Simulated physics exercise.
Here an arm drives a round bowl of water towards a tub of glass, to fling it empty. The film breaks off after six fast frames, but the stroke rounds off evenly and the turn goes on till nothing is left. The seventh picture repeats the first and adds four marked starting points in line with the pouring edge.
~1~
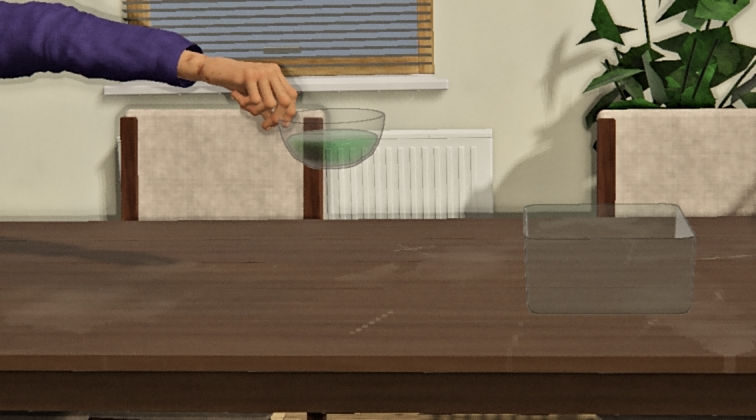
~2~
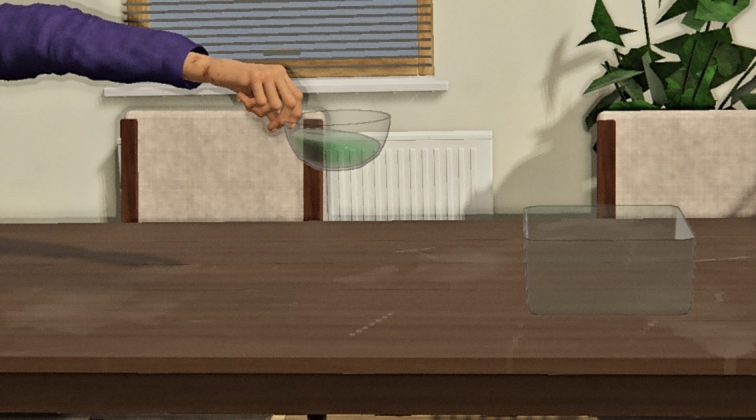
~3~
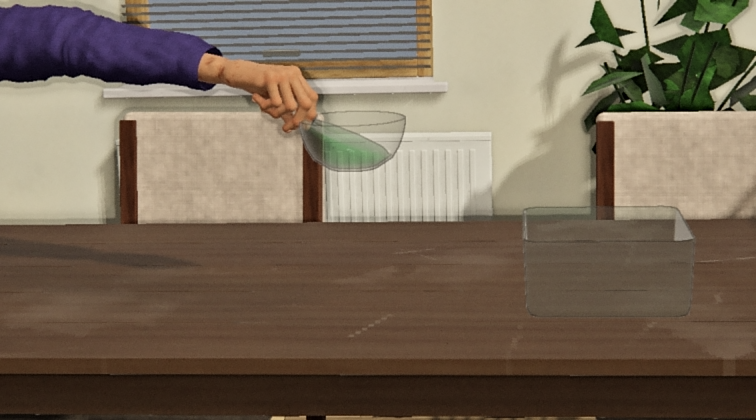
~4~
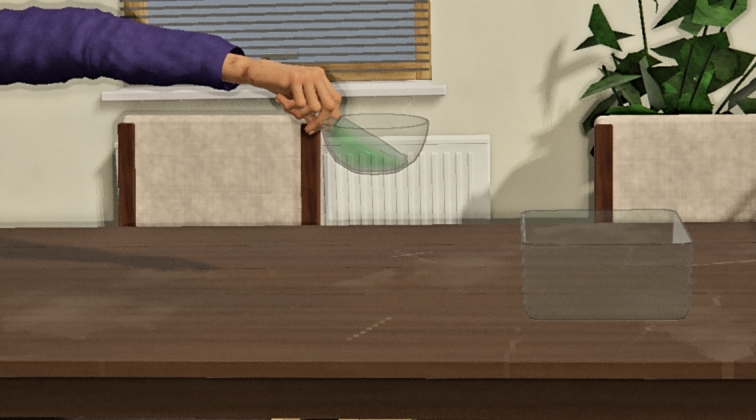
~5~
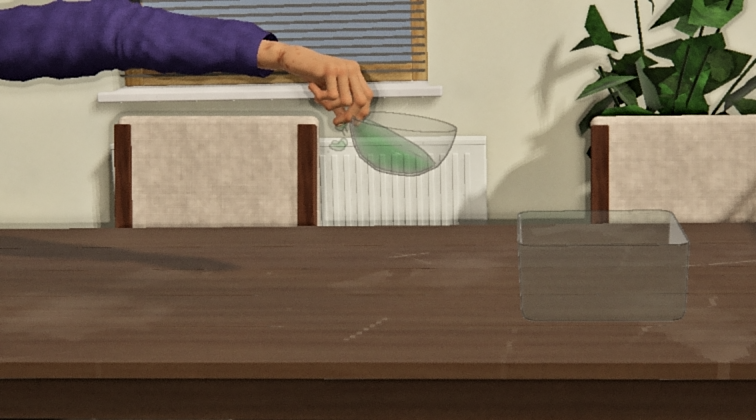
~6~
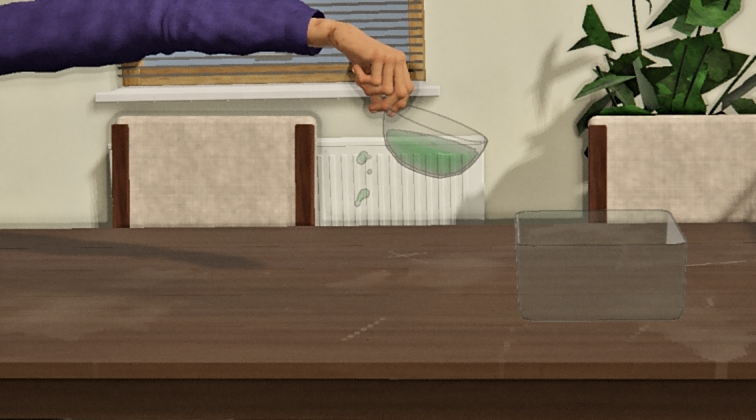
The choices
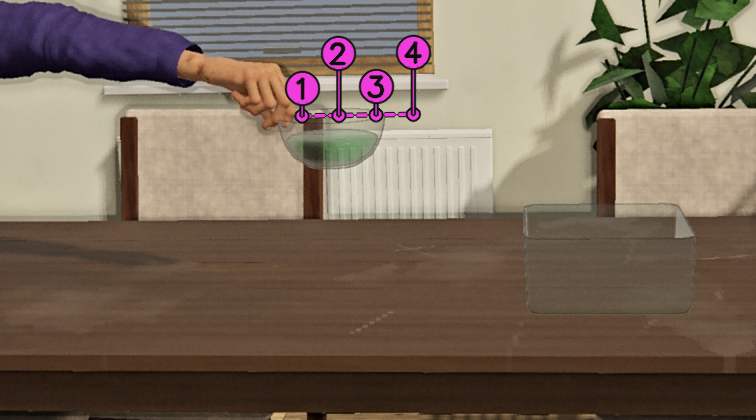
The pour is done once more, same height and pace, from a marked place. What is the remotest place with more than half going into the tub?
The answer is dot 1.
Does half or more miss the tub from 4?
No, that is safe.
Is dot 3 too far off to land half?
No, not at all.
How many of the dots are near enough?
All four.
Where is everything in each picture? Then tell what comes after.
In the first frame, upright, lip at (382, 114); tub from (527, 313) to (692, 313); nothing has left yet.
In the second frame, upright, lip at (388, 116); nothing has left yet.
In the third frame, upright, lip at (403, 117); nothing has left yet.
In the fourth frame, upright, lip at (427, 121); water is over the rim, down to (320, 126).
In the fifth frame, tipped about 9°, lip at (455, 128); water is over the rim, down to (339, 147).
In the sixth frame, tipped about 21°, lip at (486, 140); water is over the rim, down to (358, 202).
On the marked copy, 1 at (302, 116); 2 at (338, 115); 3 at (376, 114); 4 at (413, 114).
If 1 is chosen, about 62 % lands in the tub, 27 % falls short and 11 % goes beside or beyond.
If 2 is chosen, about 85 % lands in the tub, 12 % falls short and 3 % goes beside or beyond.
If 3 is chosen, about 88 % lands in the tub, 7 % falls short and 5 % goes beside or beyond.
If 4 is chosen, about 66 % lands in the tub, 4 % falls short and 30 % goes beside or beyond.
